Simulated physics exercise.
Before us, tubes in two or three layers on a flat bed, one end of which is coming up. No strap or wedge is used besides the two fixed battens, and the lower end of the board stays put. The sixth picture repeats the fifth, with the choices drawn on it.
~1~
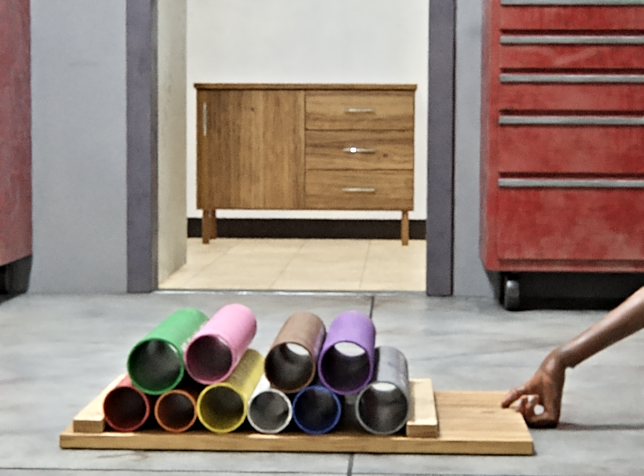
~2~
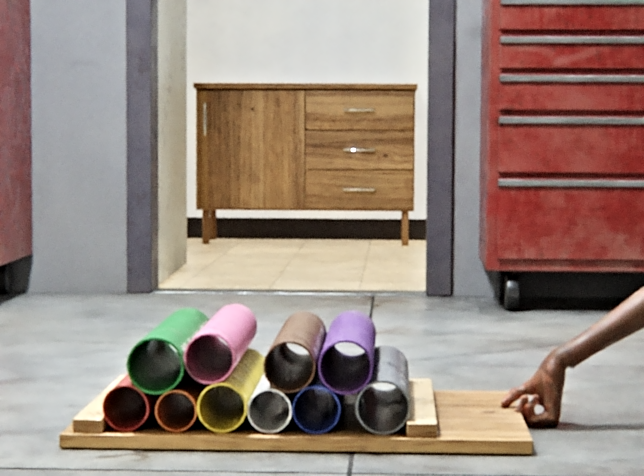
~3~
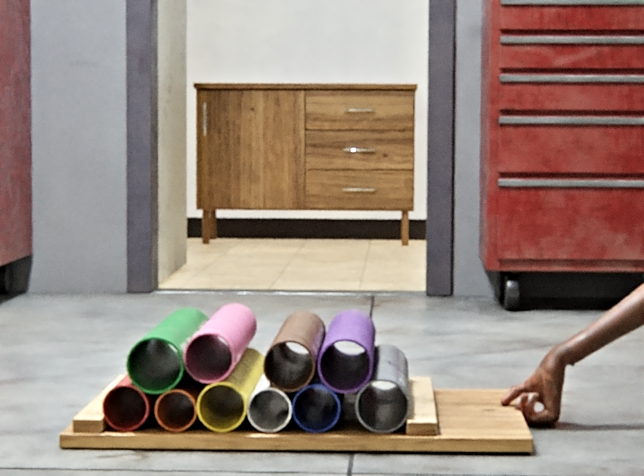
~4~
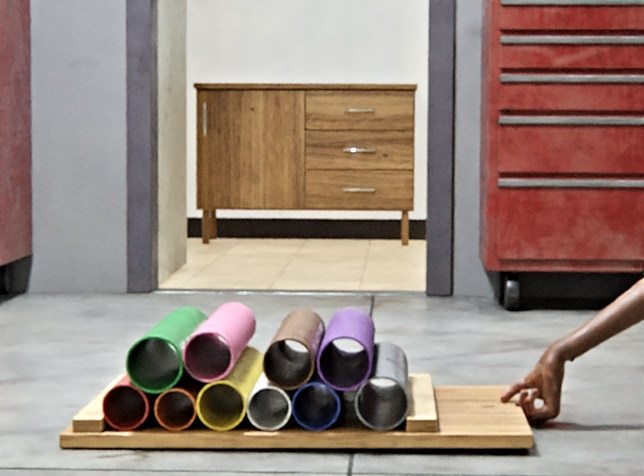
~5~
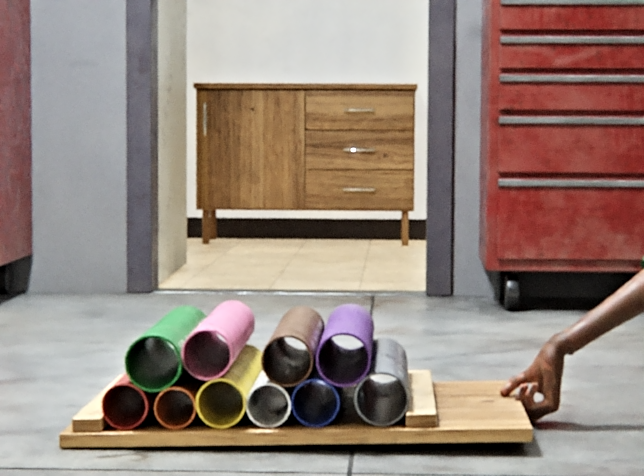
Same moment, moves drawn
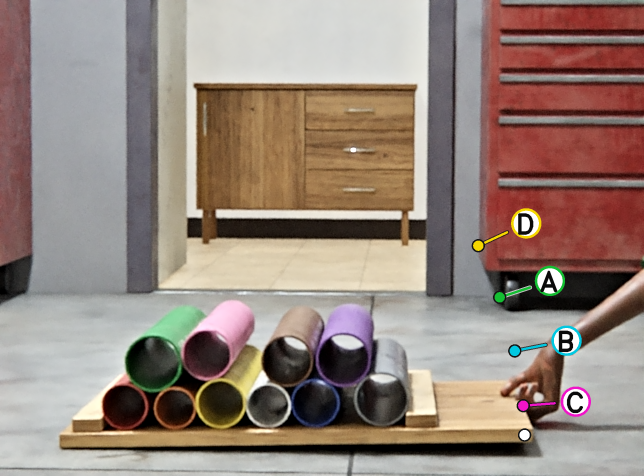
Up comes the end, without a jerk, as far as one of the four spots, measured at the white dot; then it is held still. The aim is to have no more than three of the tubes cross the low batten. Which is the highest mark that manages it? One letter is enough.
No higher than A.
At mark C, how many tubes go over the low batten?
It comes to none.
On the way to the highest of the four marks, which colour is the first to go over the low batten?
It is the green one.
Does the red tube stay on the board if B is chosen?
Yes.
On the marked copy, A at (500, 297); B at (515, 351); C at (523, 406); D at (478, 246); the white dot at (524, 435).
Taking A. A third of the way, board at 14°.
Two thirds of the way, board at 19°.
When it is over, board at 19°, two over the low batten (green, pink).
As for the rest, B none over the low batten; C none over the low batten; D four over the low batten (green, brown, pink, purple).
